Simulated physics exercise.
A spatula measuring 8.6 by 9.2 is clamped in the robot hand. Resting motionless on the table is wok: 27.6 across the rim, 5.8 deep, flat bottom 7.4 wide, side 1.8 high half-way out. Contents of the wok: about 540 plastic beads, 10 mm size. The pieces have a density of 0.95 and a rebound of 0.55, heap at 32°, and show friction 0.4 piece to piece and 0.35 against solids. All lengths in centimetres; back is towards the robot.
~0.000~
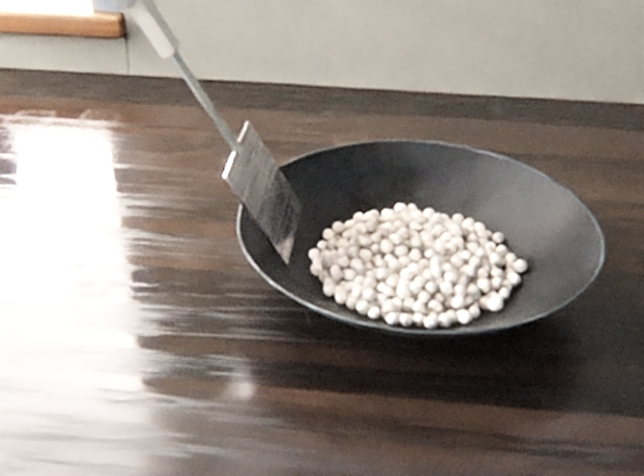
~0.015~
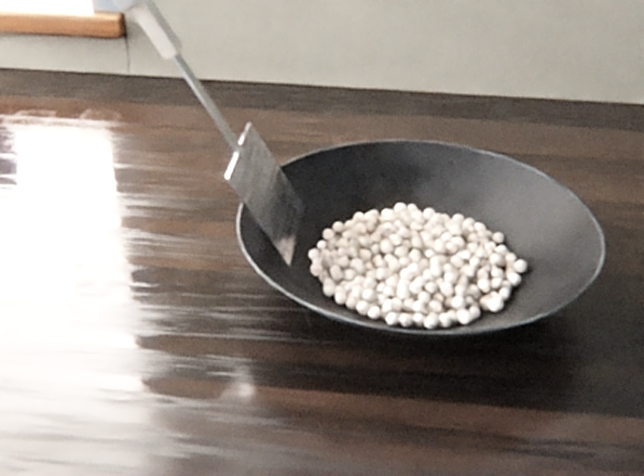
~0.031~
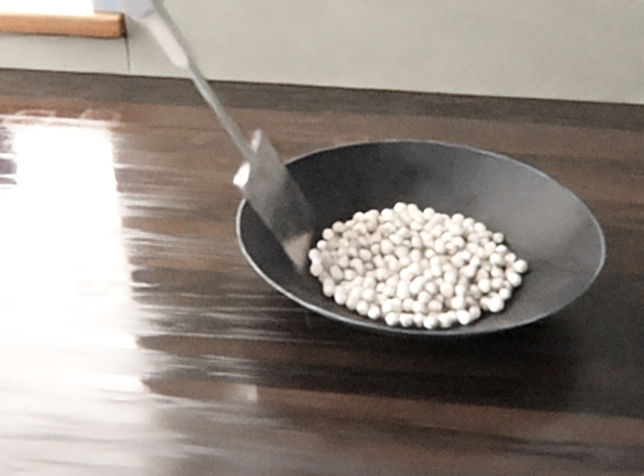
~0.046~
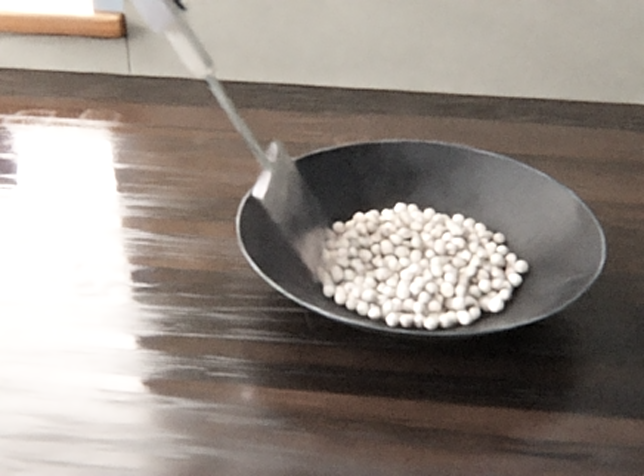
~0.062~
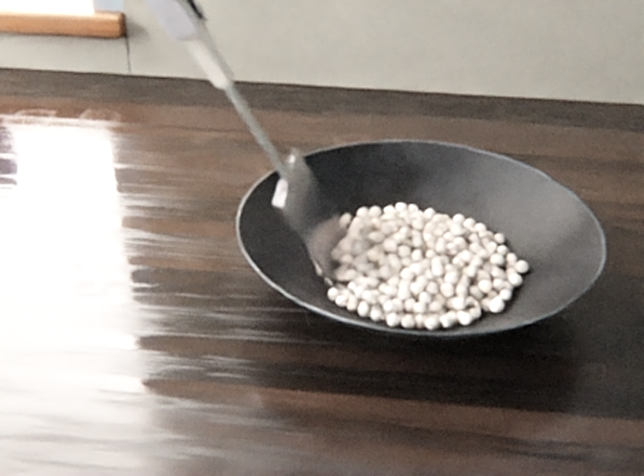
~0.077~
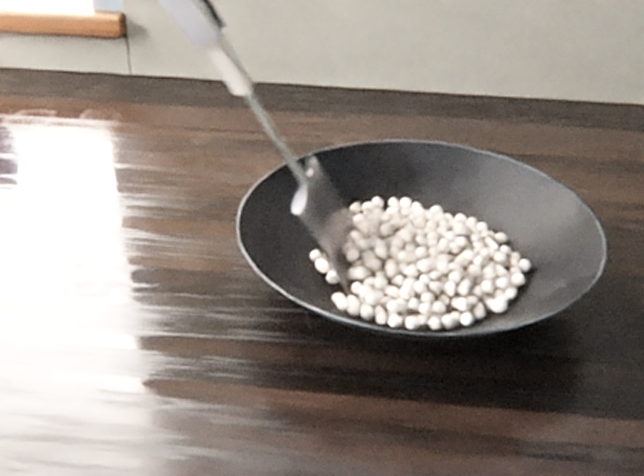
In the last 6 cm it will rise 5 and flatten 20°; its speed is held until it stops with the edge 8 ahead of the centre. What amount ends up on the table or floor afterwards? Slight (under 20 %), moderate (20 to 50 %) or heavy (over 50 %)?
Moderate.
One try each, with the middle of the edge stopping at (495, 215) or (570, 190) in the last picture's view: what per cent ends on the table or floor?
Respectively about 15 and 45 percent end on the table or floor.
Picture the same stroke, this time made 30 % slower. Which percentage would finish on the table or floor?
I'd say close to 15 per cent.
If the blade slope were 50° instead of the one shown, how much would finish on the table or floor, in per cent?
Somewhere around 25 per cent would end on the table or floor.
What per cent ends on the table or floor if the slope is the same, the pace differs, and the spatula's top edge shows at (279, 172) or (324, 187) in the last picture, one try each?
That comes to about 10 and about 45 percent, in that order.
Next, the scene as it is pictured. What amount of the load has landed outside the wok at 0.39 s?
My estimate is roughly 15 %.
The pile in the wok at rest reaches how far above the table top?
It reaches roughly 5.5 cm.
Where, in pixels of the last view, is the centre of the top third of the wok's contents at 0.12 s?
Roughly pixel (438, 244).
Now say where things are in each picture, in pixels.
In the first frame, spatula top edge at (236, 147), sloping 59°; upper third of the load around (416, 254), from x 315 to 520, top at y 210; 538 in the wok.
In the second frame, spatula top edge at (238, 149), sloping 59°; upper third of the load around (416, 254), from x 315 to 520, top at y 210.
In the third frame, spatula top edge at (250, 156), sloping 59°; upper third of the load around (416, 254), from x 315 to 520, top at y 210.
In the fourth frame, spatula top edge at (268, 166), sloping 59°; upper third of the load around (416, 254), from x 315 to 520, top at y 210.
In the fifth frame, spatula top edge at (286, 175), sloping 59°; upper third of the load around (411, 252), from x 315 to 520, top at y 210.
In the sixth frame, spatula top edge at (305, 182), sloping 59°; upper third of the load around (411, 249), from x 315 to 525, top at y 205; 538 in the wok.
After 0.12 s, sloping 59°, highest piece 7 above the table; 538 in the wok.
After 0.17 s, sloping 52°, highest piece 7 above the table; 538 in the wok.
After 0.39 s, sloping 39°, highest piece 9 above the table; 395 in the wok, 74 on the table or floor, 69 on the blade or in flight.
After 1.44 s, sloping 39°, highest piece 5 above the table; 395 in the wok, 143 on the table or floor.
At rest, 395 in the wok, 143 on the table or floor. That is 27 % on the table or floor.
